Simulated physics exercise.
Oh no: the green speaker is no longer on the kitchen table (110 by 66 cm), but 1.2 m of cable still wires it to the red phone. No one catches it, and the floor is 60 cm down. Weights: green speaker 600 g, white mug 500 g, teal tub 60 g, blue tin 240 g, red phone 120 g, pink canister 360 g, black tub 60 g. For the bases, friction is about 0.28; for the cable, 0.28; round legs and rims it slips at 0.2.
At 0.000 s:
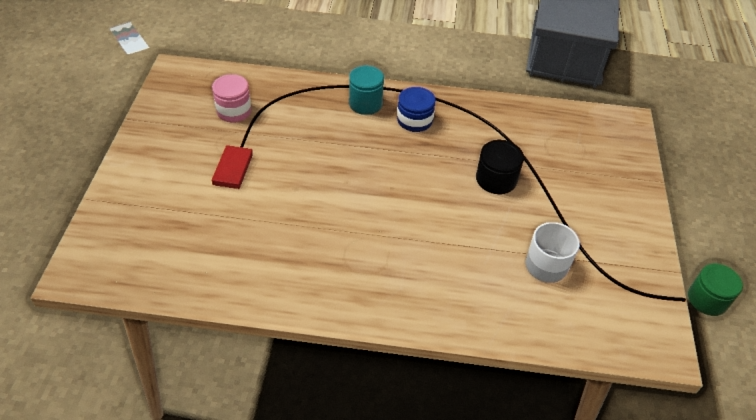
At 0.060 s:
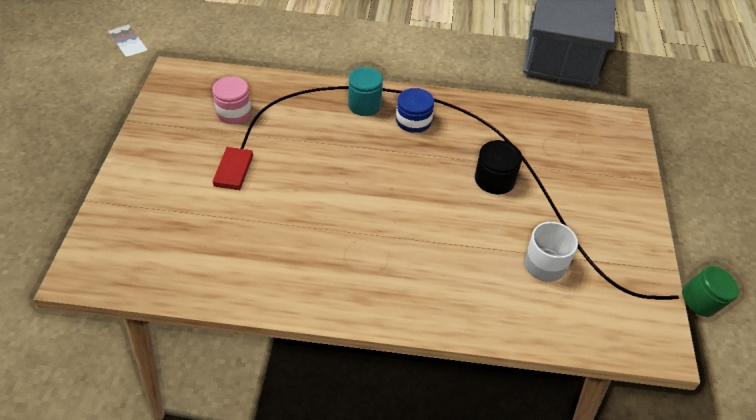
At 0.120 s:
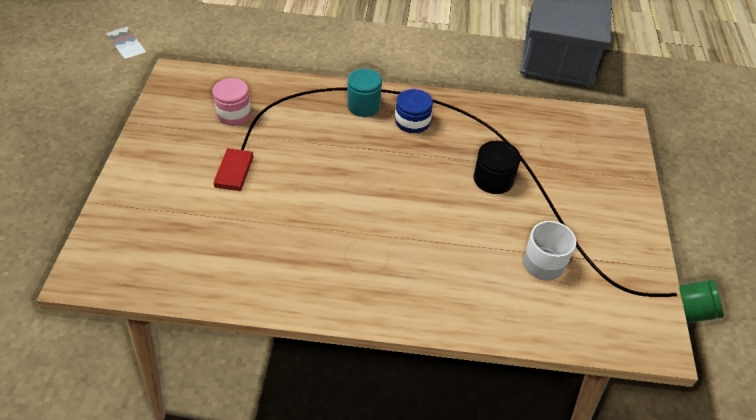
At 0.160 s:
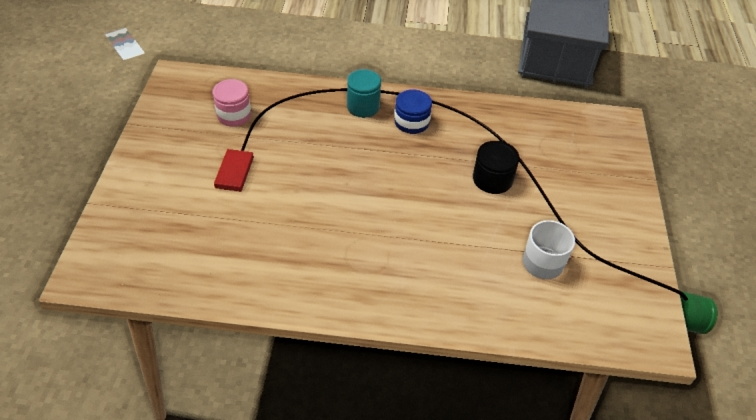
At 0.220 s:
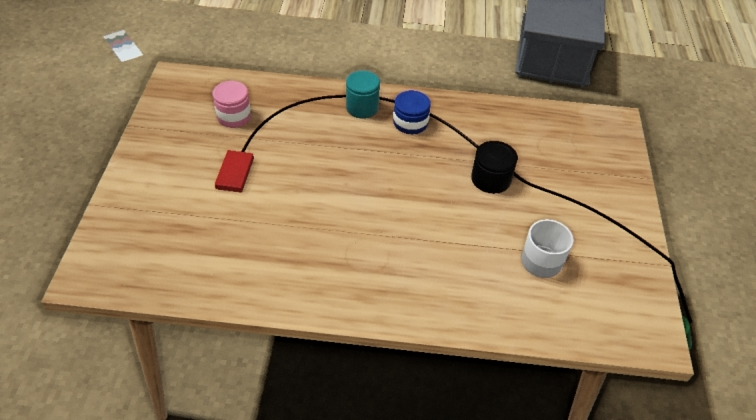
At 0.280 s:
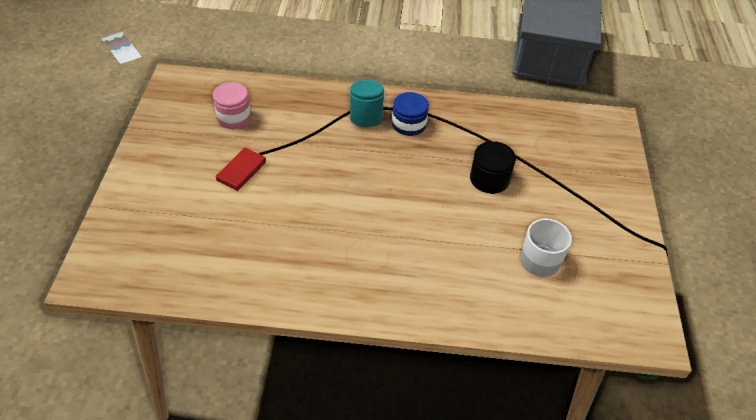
The video shows a green container beside a wooden table dropping below its right edge, pulling a black cable straighter among several tubs and a white mug, then the red object attached at the cable's left end turns slightly.
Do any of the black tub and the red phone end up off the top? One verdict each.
At the end, the black tub is still up. The red phone comes off.
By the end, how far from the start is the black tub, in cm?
I'd say around 0 cm for the black tub.
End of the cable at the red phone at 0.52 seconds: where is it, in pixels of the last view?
In the last view it is close to (422, 112).
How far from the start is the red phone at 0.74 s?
About: Red phone off the top.
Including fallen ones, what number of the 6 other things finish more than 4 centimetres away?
The total comes out at 3.
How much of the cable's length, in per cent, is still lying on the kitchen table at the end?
Around 0 in a hundred parts of its length.
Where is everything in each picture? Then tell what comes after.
In the first frame, black tub (503, 154); red phone (232, 164); cable runs through (620, 285) (546, 191) (471, 113) (263, 109).
In the second frame, green speaker (717, 282); cable runs through (615, 285) (469, 114) (263, 111).
In the third frame, green speaker (701, 301); cable runs through (613, 283) (468, 114) (263, 112).
In the fourth frame, green speaker (692, 313); cable runs through (628, 272) (467, 115) (263, 113).
In the fifth frame, green speaker (672, 335); cable runs through (674, 271) (467, 138) (272, 116).
In the sixth frame, black tub (495, 155); red phone (241, 166); cable runs through (611, 218) (312, 135).
By 0.5 s, the cable's tail end at (422, 112); red phone 38 cm off its start, teal tub 32 cm off its start, blue tin 13 cm off its start.
By 0.7 s, the cable's tail end at (542, 94); red phone over the edge, teal tub 44 cm off its start, blue tin 17 cm off its start.
By 1.0 s, the cable has left the top; red phone over the edge, teal tub 45 cm off its start at (450, 238), blue tin 17 cm off its start at (426, 161).
By 1.2 s, the cable has left the top; red phone over the edge, teal tub 45 cm off its start, blue tin 17 cm off its start.
By 2.4 s, the cable has left the top; red phone over the edge, black tub 0 cm off its start at (495, 155), teal tub 45 cm off its start at (450, 238), blue tin 17 cm off its start at (425, 161).
